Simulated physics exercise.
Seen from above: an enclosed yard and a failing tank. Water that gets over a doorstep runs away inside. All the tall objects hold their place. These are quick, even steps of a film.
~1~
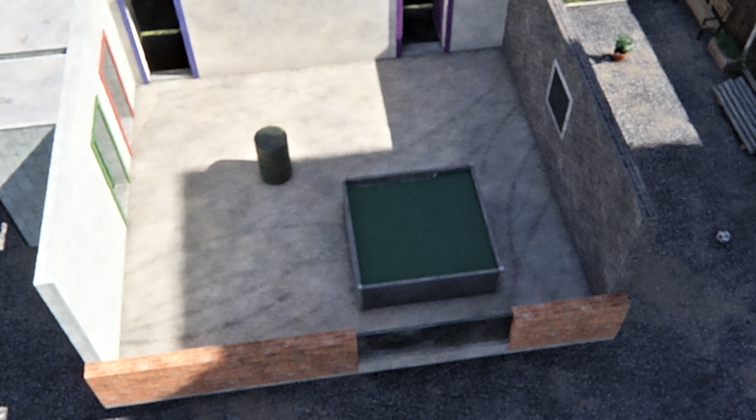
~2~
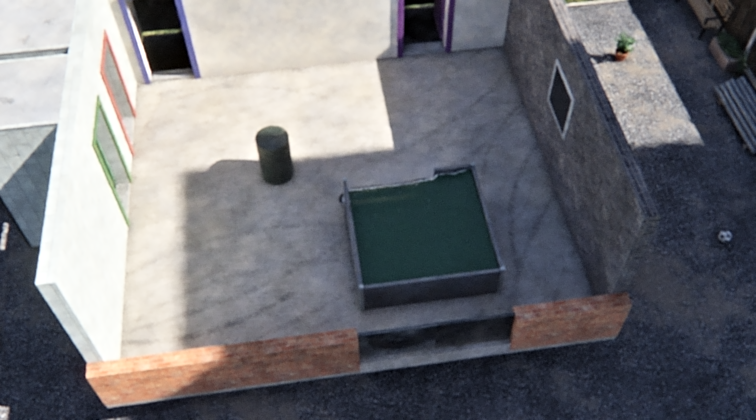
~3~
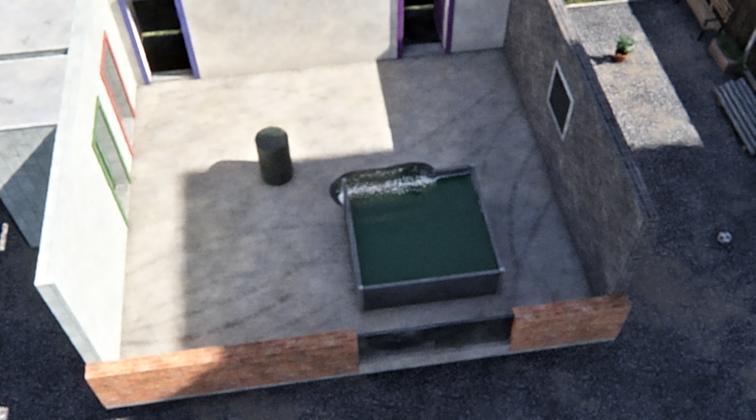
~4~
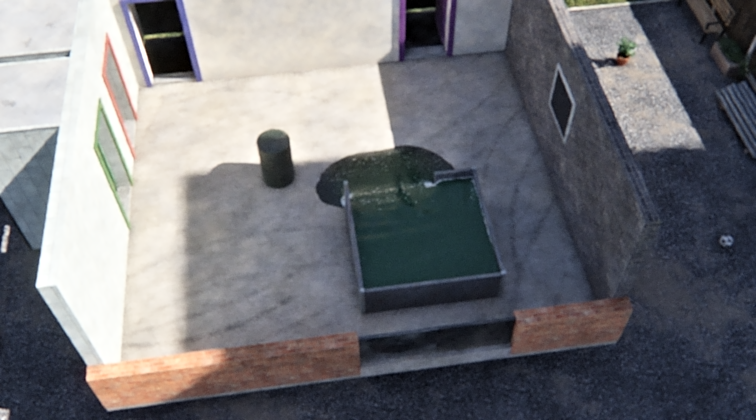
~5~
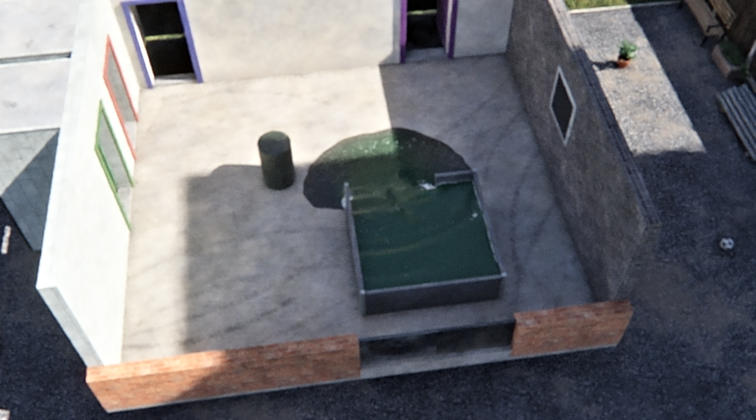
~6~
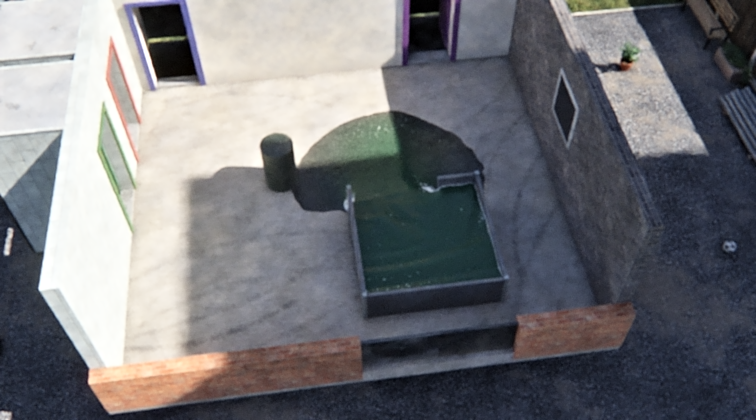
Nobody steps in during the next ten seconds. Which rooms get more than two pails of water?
One by one: The green door holds within the limit; the red door floods; the purple door floods; the blue door floods.
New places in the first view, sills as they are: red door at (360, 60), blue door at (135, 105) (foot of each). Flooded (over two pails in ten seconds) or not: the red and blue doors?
Then: The red door goes over, the blue door lets more in.
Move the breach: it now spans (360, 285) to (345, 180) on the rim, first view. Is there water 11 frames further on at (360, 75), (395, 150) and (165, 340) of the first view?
As listed: Clear, no water, flooded.
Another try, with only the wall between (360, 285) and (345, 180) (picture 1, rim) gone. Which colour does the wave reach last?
That is the purple one.
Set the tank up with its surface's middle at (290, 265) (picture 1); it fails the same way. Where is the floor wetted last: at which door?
It is the one in purple.
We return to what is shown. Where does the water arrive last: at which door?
Last comes the green-painted one.
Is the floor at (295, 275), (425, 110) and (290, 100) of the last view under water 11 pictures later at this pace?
In turn: Dry, covered, flooded.
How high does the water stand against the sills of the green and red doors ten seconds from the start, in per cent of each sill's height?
About 90 and 190 per cent.
A moment on, water covers 25 % of the floor; the green door not reached, the red door not reached, the purple door not reached, the blue door not reached.
Next, water covers 35 % of the floor; the green door not reached, the red door not reached, the purple door under two buckets in, the blue door not reached.
Then, water covers 40 % of the floor; the green door not reached, the red door wet at the sill, nothing in, the purple door over two buckets in, the blue door under two buckets in.
Later, water covers 70 % of the floor; the green door wet at the sill, nothing in, the red door over two buckets in, the purple door over two buckets in, the blue door over two buckets in.
In the end, water covers 95 % of the floor; the green door wet at the sill, nothing in, the red door far over two buckets in, the purple door over two buckets in, the blue door over two buckets in.
